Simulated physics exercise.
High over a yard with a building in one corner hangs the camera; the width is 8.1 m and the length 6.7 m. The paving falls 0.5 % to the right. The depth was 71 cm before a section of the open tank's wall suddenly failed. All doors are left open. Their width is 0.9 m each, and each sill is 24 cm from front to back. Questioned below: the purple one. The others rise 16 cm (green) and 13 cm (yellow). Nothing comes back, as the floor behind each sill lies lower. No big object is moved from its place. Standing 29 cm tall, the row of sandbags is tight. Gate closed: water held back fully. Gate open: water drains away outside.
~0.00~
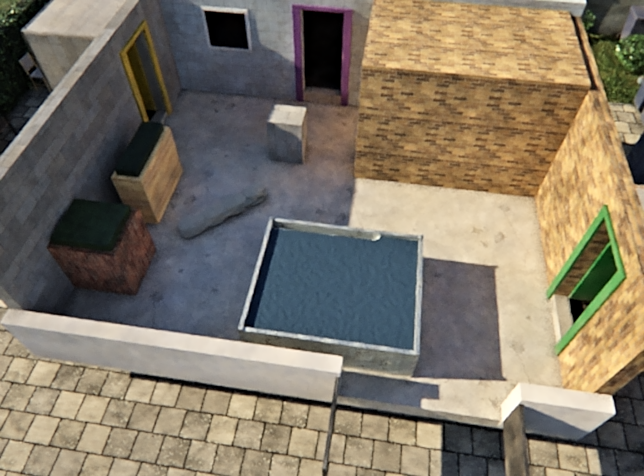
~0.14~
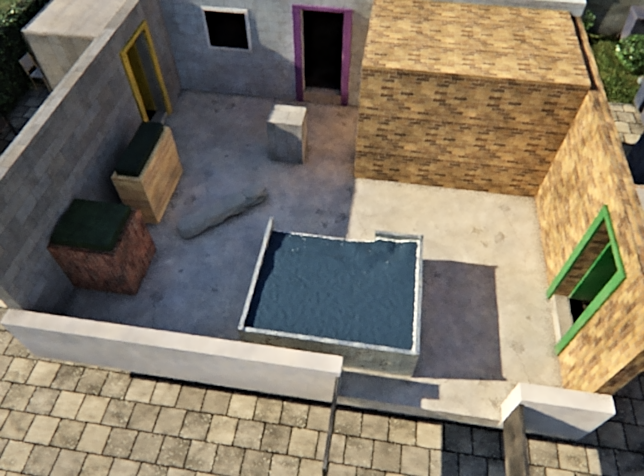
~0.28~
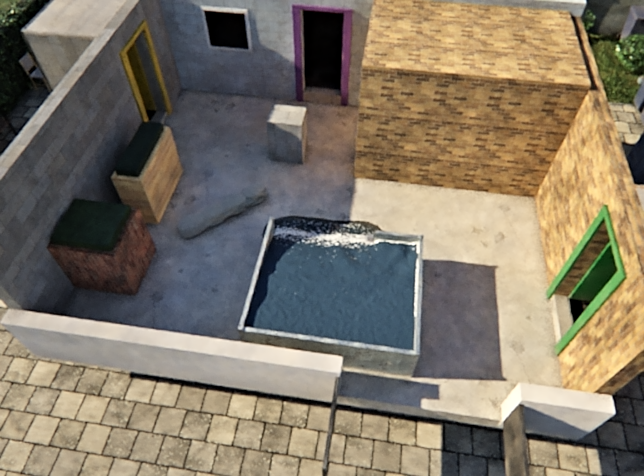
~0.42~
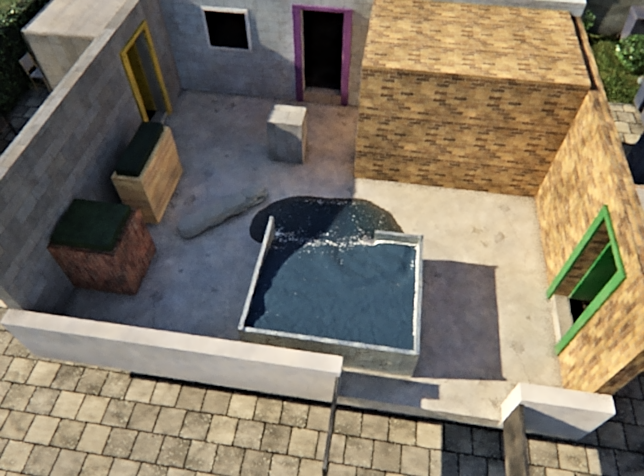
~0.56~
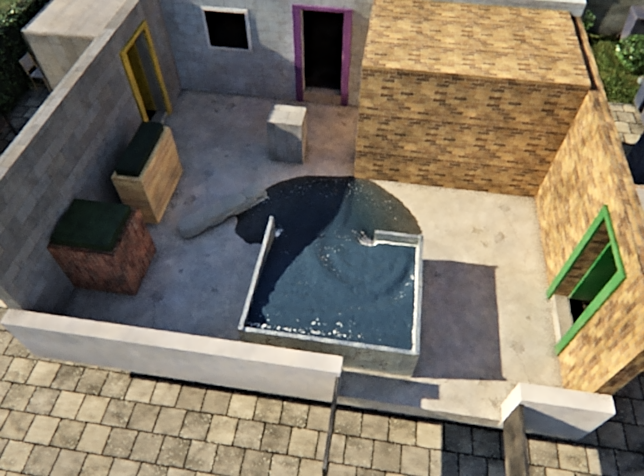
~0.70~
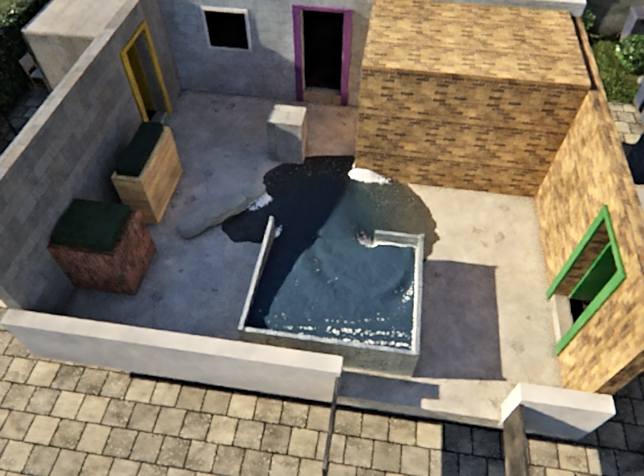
The video shows a walled yard from above, where the far side of an open tank gives way and water pours out, spreading across the paving around a low slab and toward the brick building as the tank's level drops slightly.
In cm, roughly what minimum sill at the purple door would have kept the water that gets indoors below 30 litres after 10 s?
It would have to be roughly 31 cm high.
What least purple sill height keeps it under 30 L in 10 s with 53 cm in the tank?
In that case, roughly 22 cm.
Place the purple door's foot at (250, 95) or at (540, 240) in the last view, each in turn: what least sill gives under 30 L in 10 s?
Minimums: About 9.0 cm and 11.5 cm.
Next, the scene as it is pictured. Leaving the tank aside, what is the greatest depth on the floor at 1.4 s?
41 cm.
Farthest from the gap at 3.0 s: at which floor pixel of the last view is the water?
At about (183, 89).
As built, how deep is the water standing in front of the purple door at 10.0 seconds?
14.5 cm.
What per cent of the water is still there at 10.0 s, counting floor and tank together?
I'd estimate some 90 in a hundred.
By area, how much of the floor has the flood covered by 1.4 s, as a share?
I'd say near 25 percent.
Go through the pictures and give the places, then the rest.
The open tank at (337, 282) is whole and still, 71 cm deep; the purple door at (322, 65) is dry, in the first picture.
Water pours out on the far side and has run 0.3 m, to a hidden place; about 10 cm deep outside, 71 cm at the back, in the second picture.
The front is at (359, 224), 0.8 m from the gap on the far side; 1.4 m2 of floor is wet, 71 cm left at the back, in the third picture.
The gap is on the far side, the front 1.4 m out at (350, 202); the back of the open tank holds 71 cm, in the fourth picture.
The front is at (345, 179), 2.0 m from the gap on the far side; 5.0 m2 of floor is wet, 64 cm left at the back, in the fifth picture.
Water pours out on the far side and has run 2.6 m, to (340, 158); about 7 cm deep outside, 60 cm at the back; the purple door at (322, 65), 4.4 m from the gap, is still 1.9 m from the nearest water, in the sixth picture.
After 1.4 s water covers 25 % of the floor, deepest (41 cm) near (290, 165); 25 cm at the purple door, 0 litres in over its 24 cm sill.
After 3.0 s water covers 70 % of the floor, deepest (38 cm) near (330, 104); 34 cm at the purple door, 76 litres in over its 24 cm sill.
After 10.0 s water covers 95 % of the floor, deepest (16 cm) near (153, 161); 15 cm at the purple door, 105 litres in over its 24 cm sill.
At the purple door as built, the water arrived by 1.3 s and peaked near 36 cm at 1.8 s.
With a sill of 26.5 cm, 73 litres would have come in within the 10 s; with 35.5 cm, 11 litres. So under 30 litres takes about 31 cm.
